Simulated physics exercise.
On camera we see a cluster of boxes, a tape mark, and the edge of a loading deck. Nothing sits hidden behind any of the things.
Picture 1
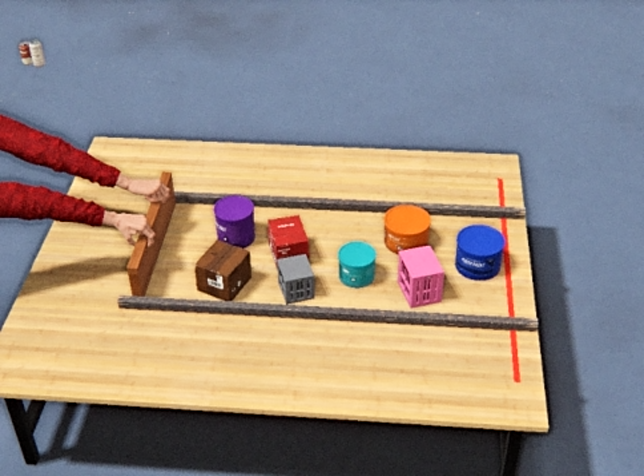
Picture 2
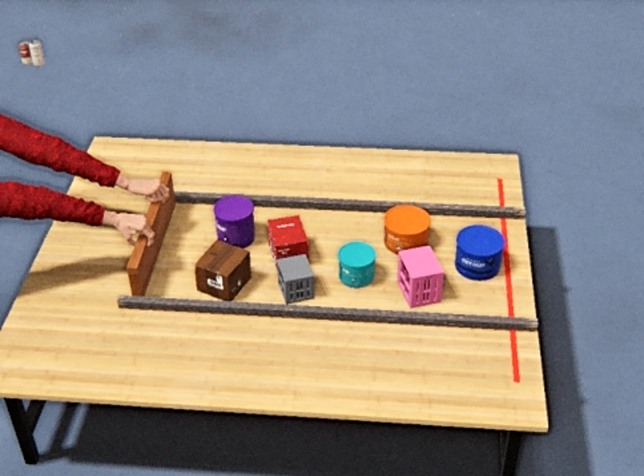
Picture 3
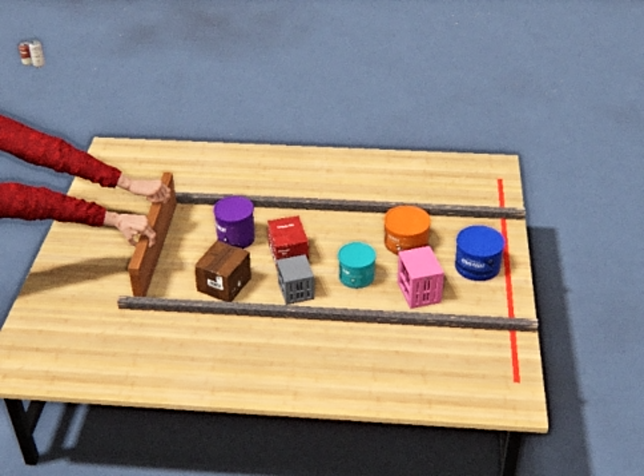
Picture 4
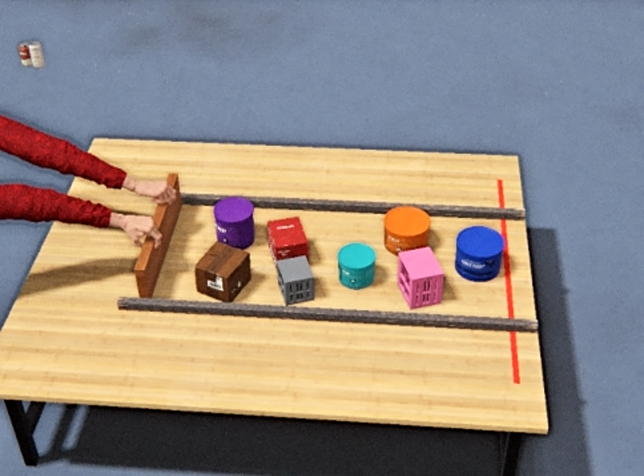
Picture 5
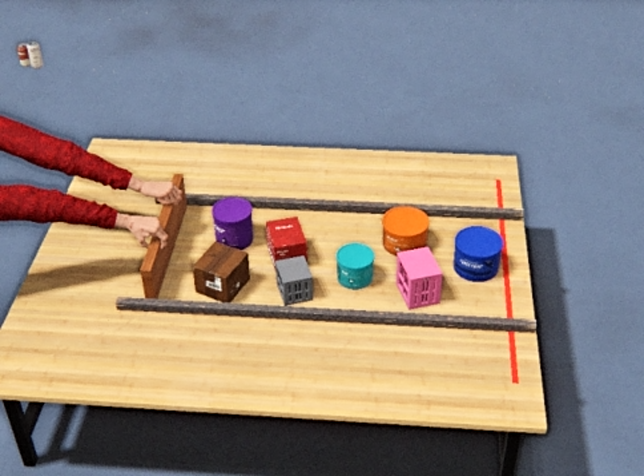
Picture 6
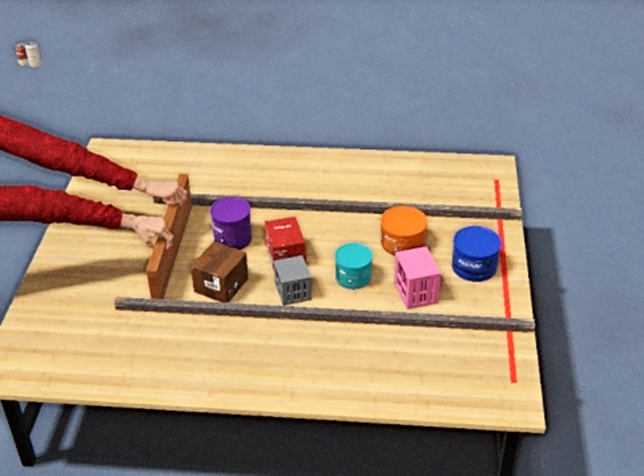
Two hands in red sleeves held a wooden plank upright on a table and slid it slightly right between two rails, while the colourful boxes and pails ahead of it stayed put near a red line.
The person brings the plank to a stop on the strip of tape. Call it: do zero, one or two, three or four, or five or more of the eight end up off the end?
Five or more end up off it.
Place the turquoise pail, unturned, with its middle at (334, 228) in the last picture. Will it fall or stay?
Result: It stays aboard.
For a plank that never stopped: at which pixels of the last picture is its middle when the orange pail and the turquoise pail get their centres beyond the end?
The middle is at (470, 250) when it's the orange pail, and at (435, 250) when it's the turquoise pail.
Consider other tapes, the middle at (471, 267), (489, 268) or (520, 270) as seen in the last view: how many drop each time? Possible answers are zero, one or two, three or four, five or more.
In the order of the places given: Three to four; more than four; five or over.
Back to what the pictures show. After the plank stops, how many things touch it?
Number: 2.
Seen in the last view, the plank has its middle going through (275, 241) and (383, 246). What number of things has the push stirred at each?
The count reaches 5 first and 8 second.
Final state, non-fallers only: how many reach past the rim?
The total would be 2.
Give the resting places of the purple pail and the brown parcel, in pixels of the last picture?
Purple pail at about (524, 237), brown parcel at about (529, 287).
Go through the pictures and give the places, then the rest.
In the first picture, blue pail (479, 253); pink crate (420, 277); orange pail (407, 231); plank (153, 234); tape (508, 268).
In the second picture, pink crate (420, 277); turquoise pail (357, 265).
In the third picture, orange pail (407, 231); grey crate (296, 280).
In the fourth picture, blue pail (479, 254); plank (160, 235).
In the fifth picture, pink crate (419, 278); red box (287, 244).
In the sixth picture, blue pail (476, 254); pink crate (417, 278); orange pail (403, 232); plank (171, 236); tape (504, 269).
Soon after, none off yet; blue pail at rest near (476, 254); pink crate at rest near (417, 278); orange pail at rest near (403, 232).
After that, none off yet; blue pail displaced a little near (488, 253); pink crate displaced about its own width near (457, 286); orange pail displaced a little near (419, 228).
And then, one off so far; blue pail on its way down near (563, 277); pink crate displaced well along near (534, 295); orange pail displaced well along near (495, 223).
In the end, the number that fall off is five or more; gone, red box, grey crate, turquoise pail, orange pail, pink crate and blue pail.
